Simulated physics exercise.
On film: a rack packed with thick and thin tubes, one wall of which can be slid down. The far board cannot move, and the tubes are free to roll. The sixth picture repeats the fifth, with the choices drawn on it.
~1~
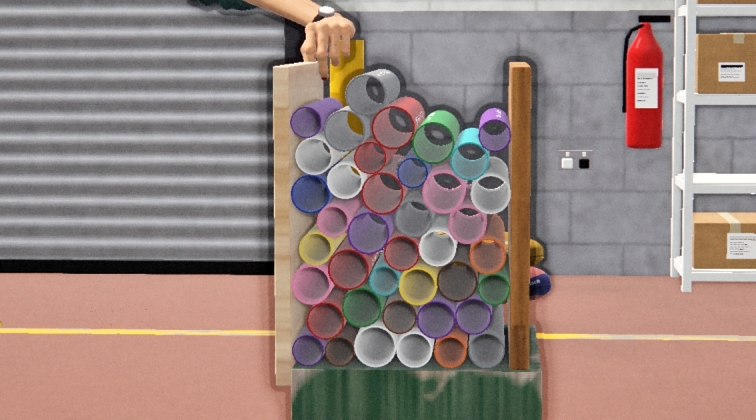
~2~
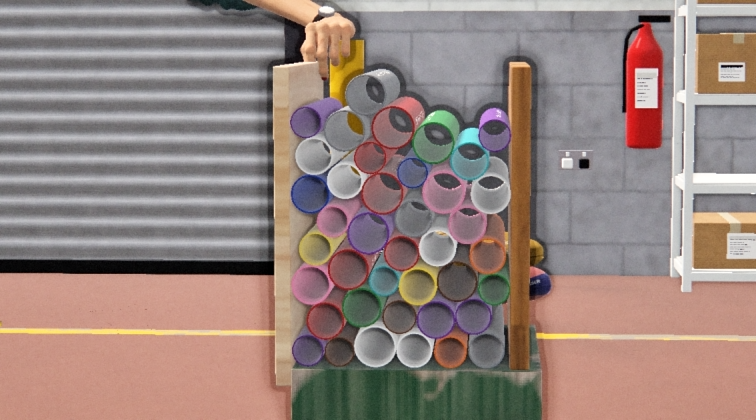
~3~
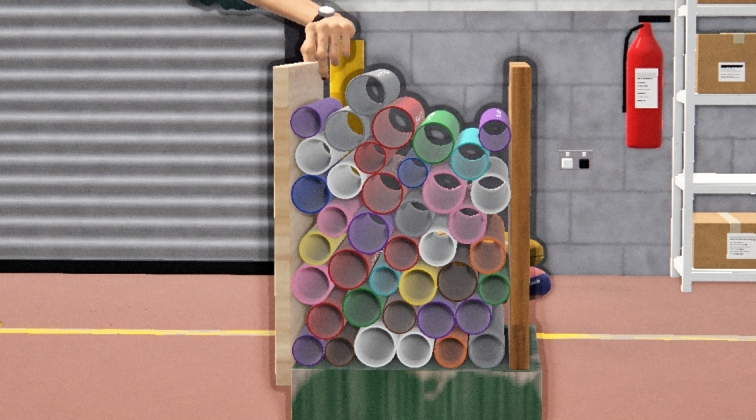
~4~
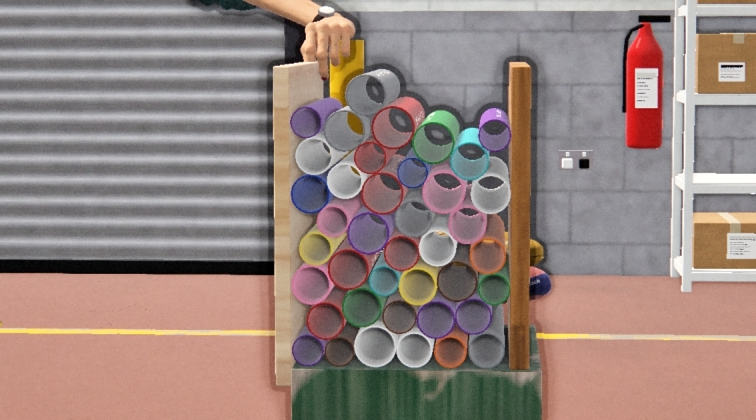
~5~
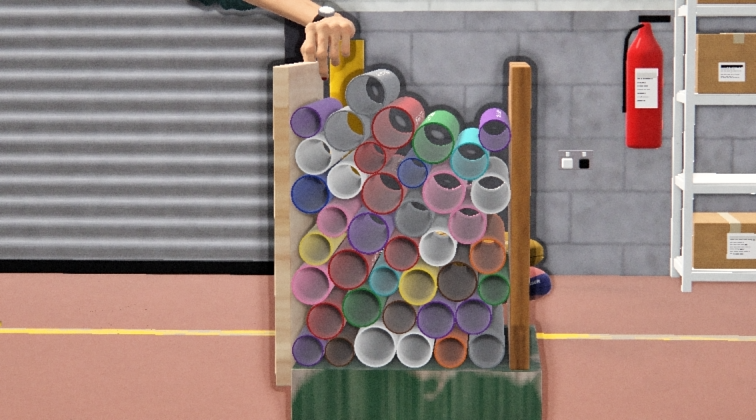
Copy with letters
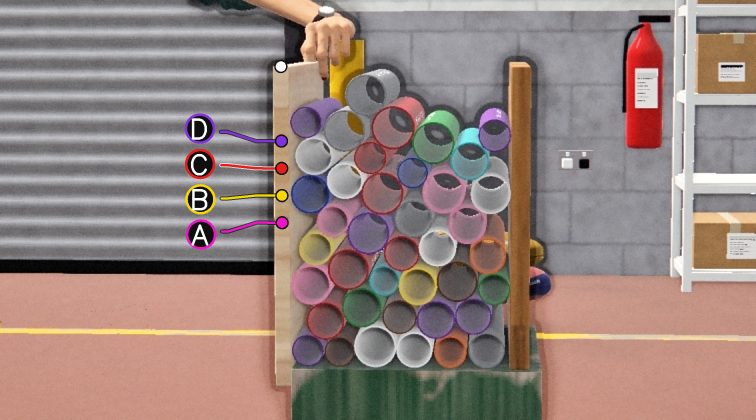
A hand wearing a wristwatch held a yellow object at the top of a rack packed with thick and thin colourful tubes between two upright boards, and nothing visibly moved.
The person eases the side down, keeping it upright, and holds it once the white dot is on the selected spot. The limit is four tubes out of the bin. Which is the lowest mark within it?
At most to A.
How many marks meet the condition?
Four of them.
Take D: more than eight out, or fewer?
It loses fewer than eight.
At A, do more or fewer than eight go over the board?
At A, fewer than eight.
On the marked copy, A at (282, 223); B at (282, 195); C at (282, 168); D at (281, 141); the white dot at (281, 66).
Following A. Soon after the start, top of the board (290, 134).
Later, top of the board (291, 209).
In the end, top of the board (291, 222), two out over the board.
As for the rest, B two out over the board; C one out over the board; D none out over the board.
